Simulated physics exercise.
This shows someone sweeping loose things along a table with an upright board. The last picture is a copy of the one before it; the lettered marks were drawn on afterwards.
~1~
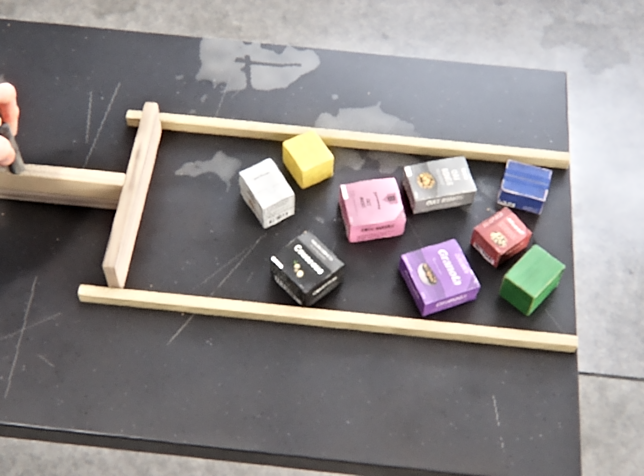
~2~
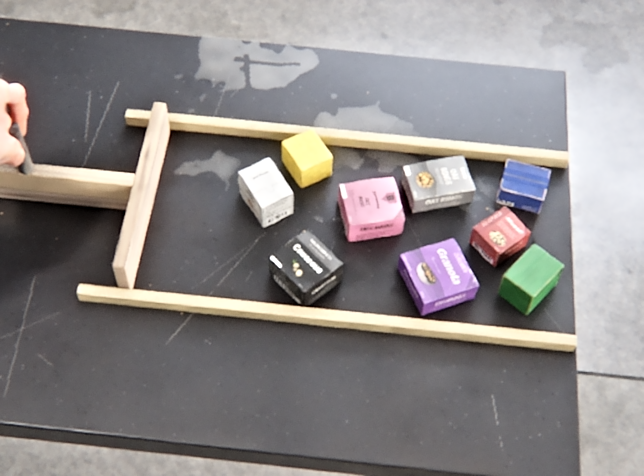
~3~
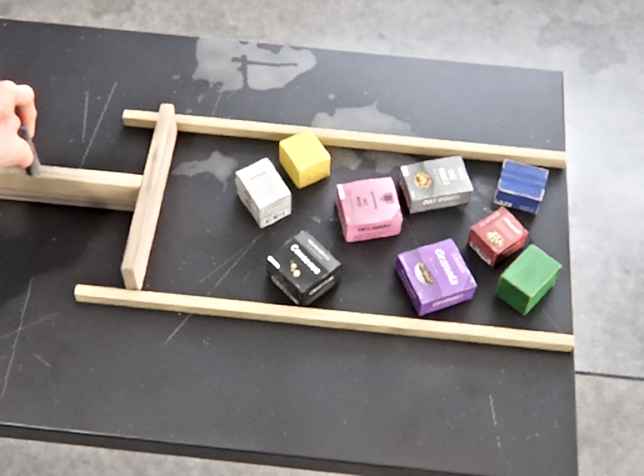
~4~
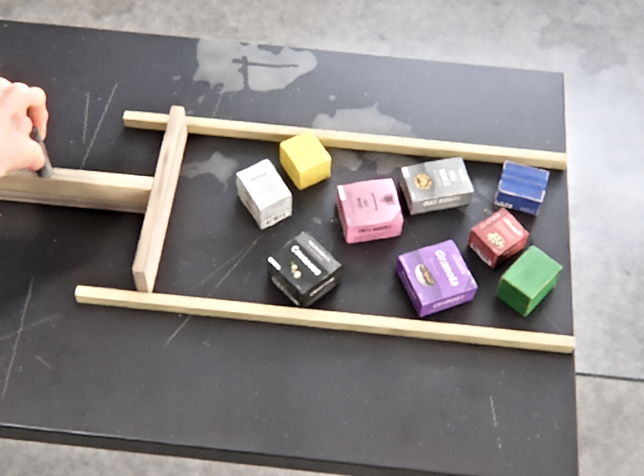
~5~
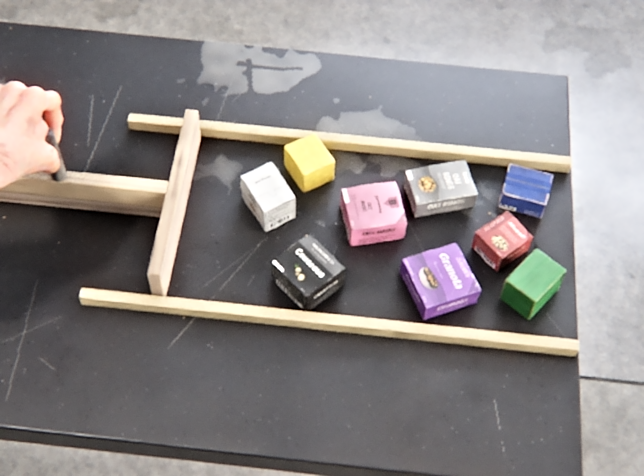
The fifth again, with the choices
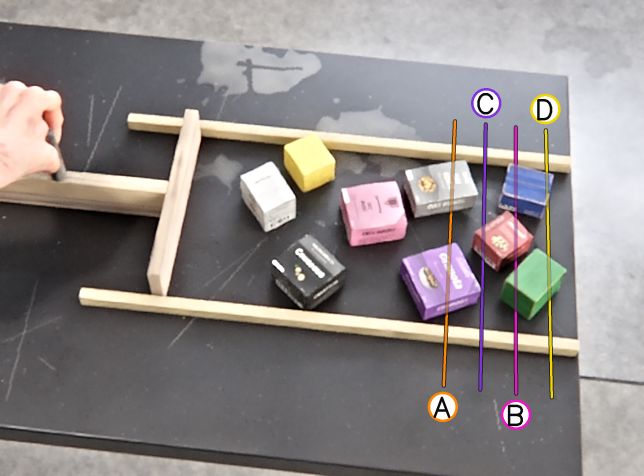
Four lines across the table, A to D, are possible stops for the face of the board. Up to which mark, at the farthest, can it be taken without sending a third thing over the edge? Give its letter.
The farthest such stop is A.
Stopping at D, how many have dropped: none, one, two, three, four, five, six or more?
Six or more.
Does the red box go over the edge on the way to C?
By then, yes.
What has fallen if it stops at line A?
It is the green block.
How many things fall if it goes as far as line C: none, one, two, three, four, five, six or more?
By then, three.
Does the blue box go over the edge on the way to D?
Yes.
On the marked copy, A at (450, 242); B at (516, 249); C at (483, 246); D at (549, 252).
Taking A. A third of the way, board (272, 197); yellow block (315, 164); white packet (299, 208).
Two thirds of the way, board (371, 207); green block (545, 283); purple box (474, 283).
When it is over, board (450, 215); green block over the edge; red box (576, 242); one fallen.
As for the rest, B drops six; C drops three; D drops six.
